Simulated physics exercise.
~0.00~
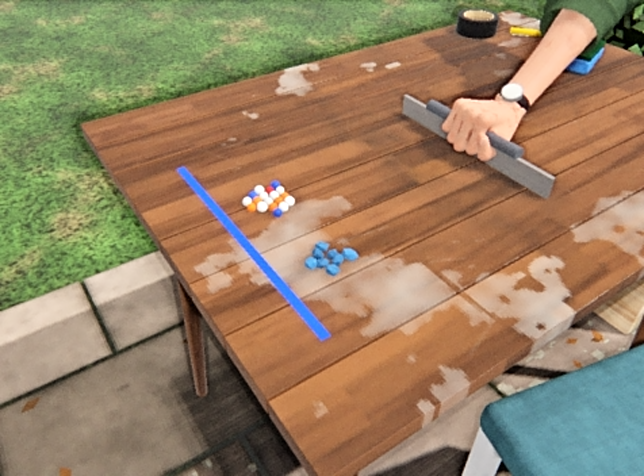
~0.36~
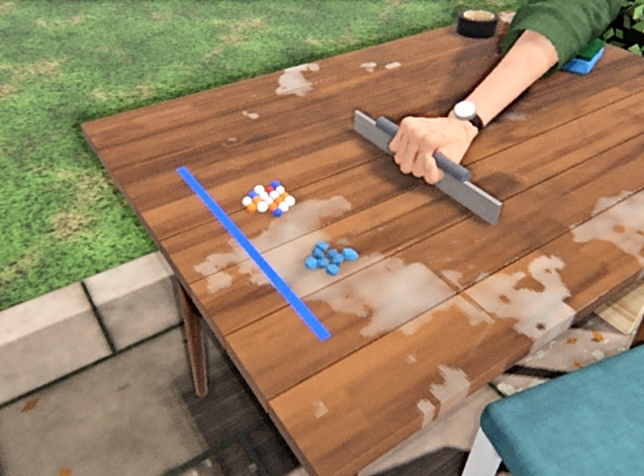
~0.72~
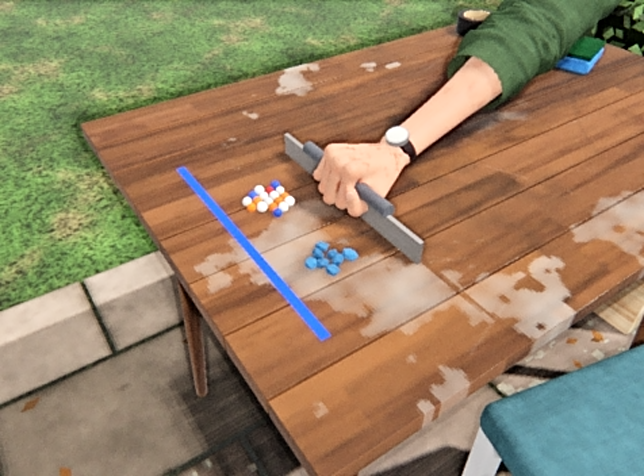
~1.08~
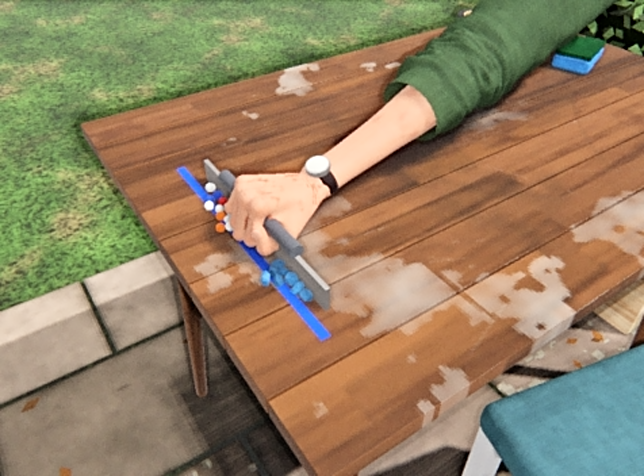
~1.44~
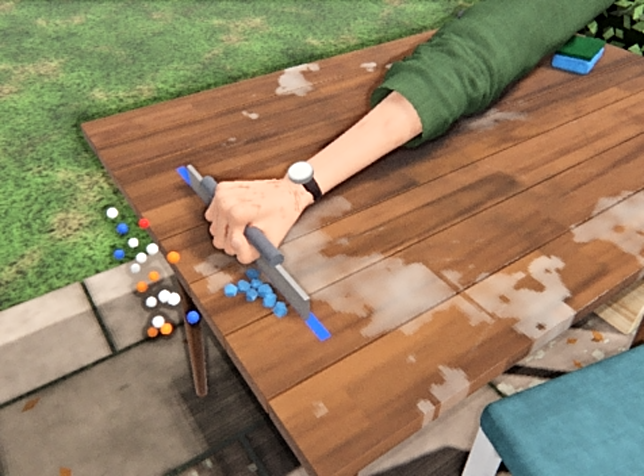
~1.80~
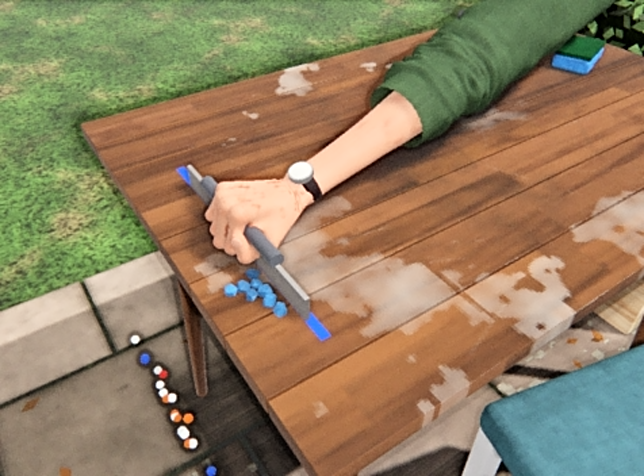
A gray scraper held by a hand slides left across a wooden table, pushing two small clusters toward the edge, and stops at the blue tape; the white, orange and blue pieces fall to the ground while the nearer blue ones stay on the table.
